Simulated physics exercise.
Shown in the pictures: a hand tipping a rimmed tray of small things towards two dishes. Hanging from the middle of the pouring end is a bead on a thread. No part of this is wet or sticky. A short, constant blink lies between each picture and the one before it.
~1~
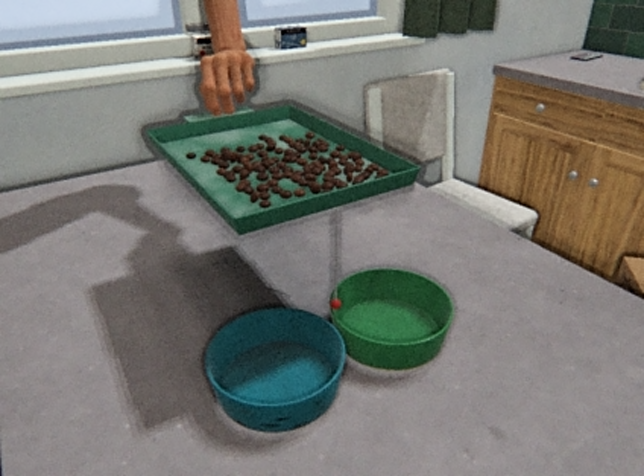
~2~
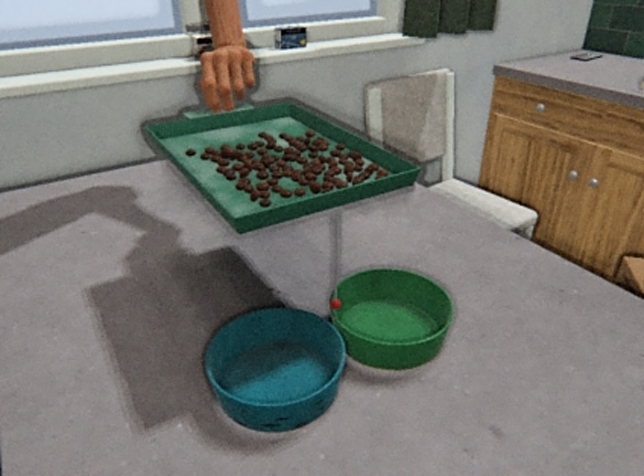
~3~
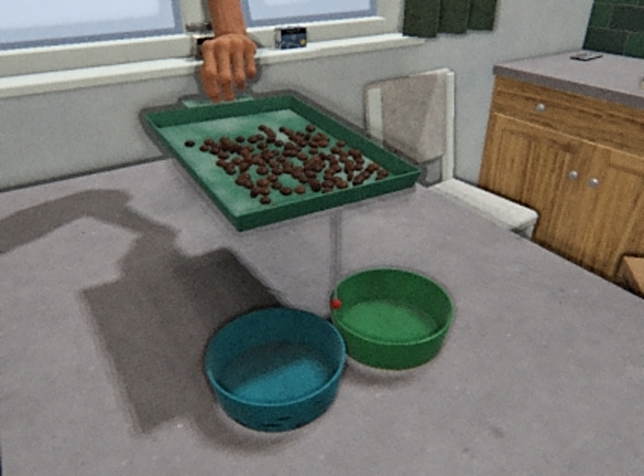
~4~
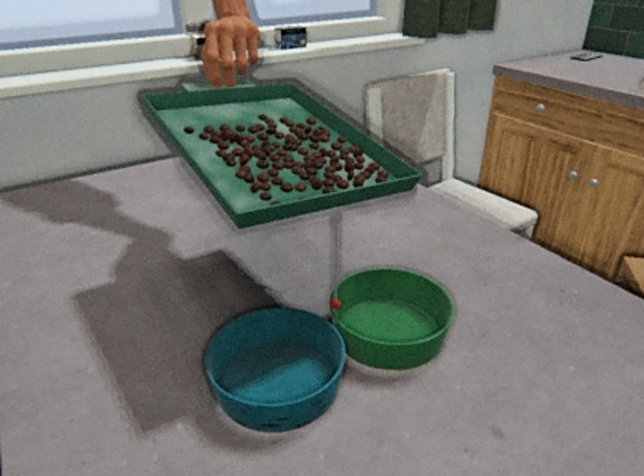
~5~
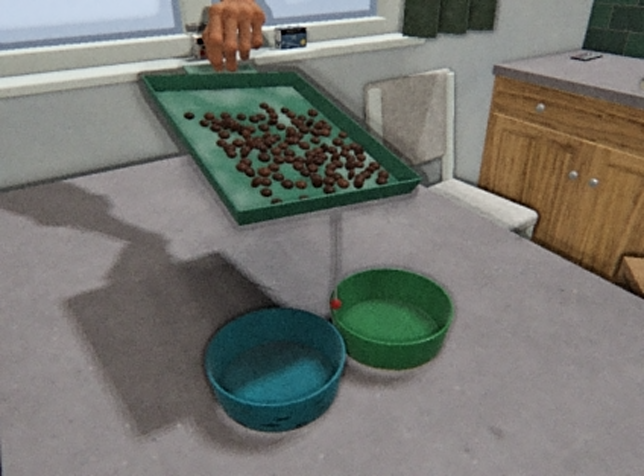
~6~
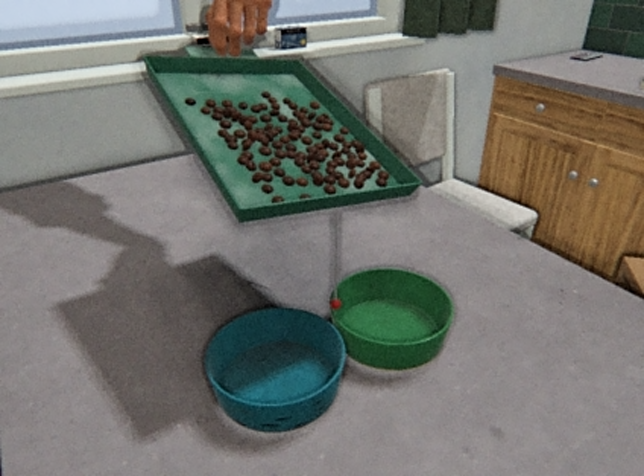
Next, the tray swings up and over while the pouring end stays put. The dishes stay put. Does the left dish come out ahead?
No, the right dish gets more.
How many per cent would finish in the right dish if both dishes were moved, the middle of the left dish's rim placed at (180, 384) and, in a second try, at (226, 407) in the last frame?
Around 0 and around 10 per cent, in that order.
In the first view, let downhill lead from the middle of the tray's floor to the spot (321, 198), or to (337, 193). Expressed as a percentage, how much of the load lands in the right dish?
The share is 50 per cent in the first and 70 per cent in the second.
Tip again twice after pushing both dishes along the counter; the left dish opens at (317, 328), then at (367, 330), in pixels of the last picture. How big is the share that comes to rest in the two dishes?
100 %, 70 %.
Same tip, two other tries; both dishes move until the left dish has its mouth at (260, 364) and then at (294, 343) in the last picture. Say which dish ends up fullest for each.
With the dishes at the first place it's the right-side dish, and at the second it's the right-side dish.
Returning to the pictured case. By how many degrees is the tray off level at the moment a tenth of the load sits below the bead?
At about 80°.
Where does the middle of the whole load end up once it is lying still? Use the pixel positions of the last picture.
I'd put the middle somewhere around (401, 323).
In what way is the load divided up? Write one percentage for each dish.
0 % left, 100 % right.
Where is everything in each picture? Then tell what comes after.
In the first picture, corners of the pouring end (237, 215) and (414, 167), level; middle of the load (287, 160), flat chocolate drops; left dish (311, 410); right dish (430, 351); bead on its thread (336, 304).
In the second picture, corners of the pouring end (238, 214) and (414, 168), level; middle of the load (287, 158).
In the third picture, corners of the pouring end (238, 212) and (415, 170), tipped barely, lowest at the right corner; middle of the load (287, 154).
In the fourth picture, corners of the pouring end (240, 210) and (416, 173), tipped a little, lowest at the right corner; middle of the load (288, 148).
In the fifth picture, corners of the pouring end (242, 207) and (416, 177), tipped a little, lowest at the right corner; middle of the load (290, 142).
In the sixth picture, corners of the pouring end (244, 204) and (416, 180), tipped clearly, lowest at the right corner; middle of the load (293, 137); left dish (311, 410); right dish (430, 351).
Just after the last frame, tray tipped steeply; almost all on the tray; just a few in the air.
A moment on, tray tipped past a quarter turn; about a tenth on the tray; the larger part in the right dish; roughly a quarter in the air.
Further on, tray tipped past a quarter turn; almost all in the right dish; just a few outside both.
When it is over, tray tipped past a quarter turn; not one in the left dish; almost all in the right dish; just a few outside both.
